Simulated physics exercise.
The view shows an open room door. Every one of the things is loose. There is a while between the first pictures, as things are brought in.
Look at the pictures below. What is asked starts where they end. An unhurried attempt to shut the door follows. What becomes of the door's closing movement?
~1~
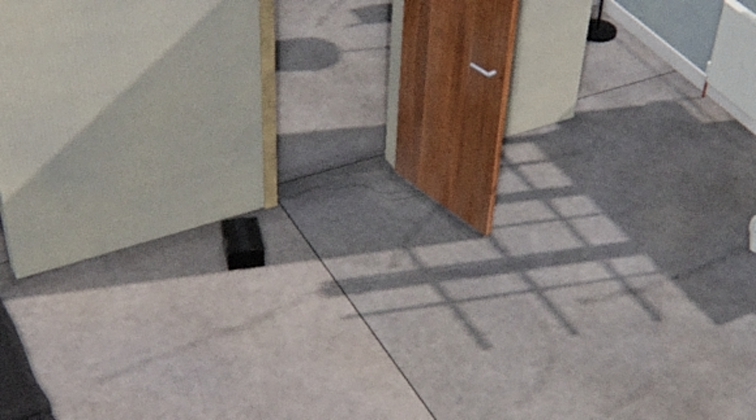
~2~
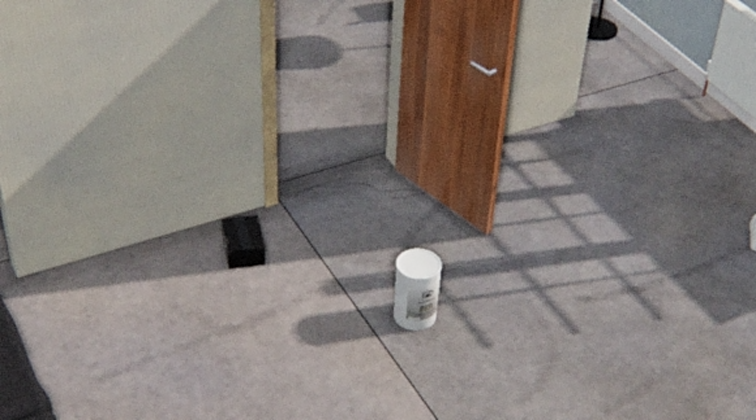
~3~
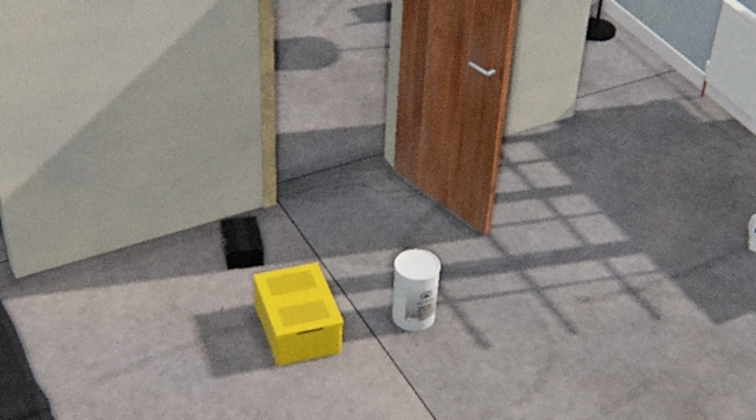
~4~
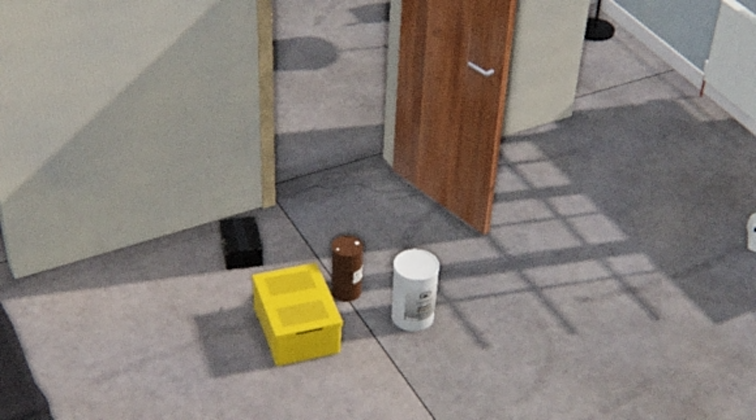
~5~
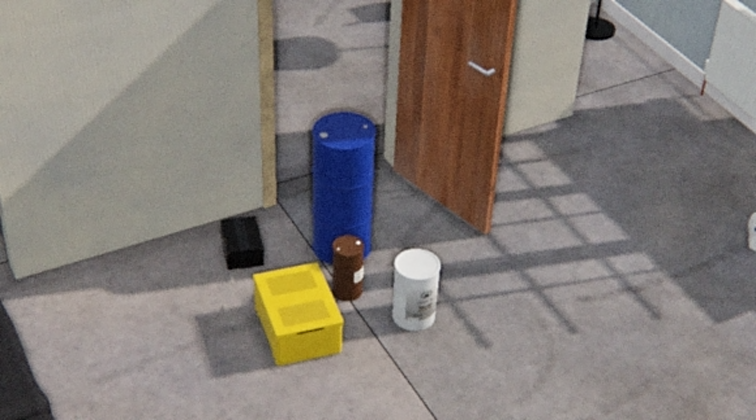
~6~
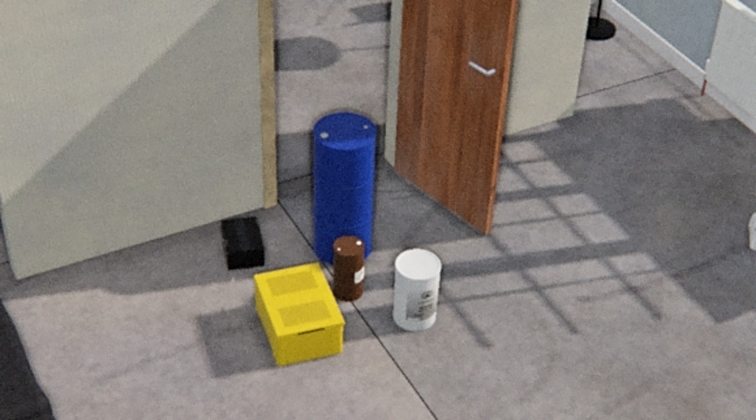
The door halts before the frame.
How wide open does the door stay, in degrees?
About 50°.
Then, 0.60 s past the last view, door at 84°.
Then, 0.90 s past the last view, door at 66°.
Finally, door at 52°; all 5 still in place. Final places as the last picture's camera would see them, blue drum near (341, 190).
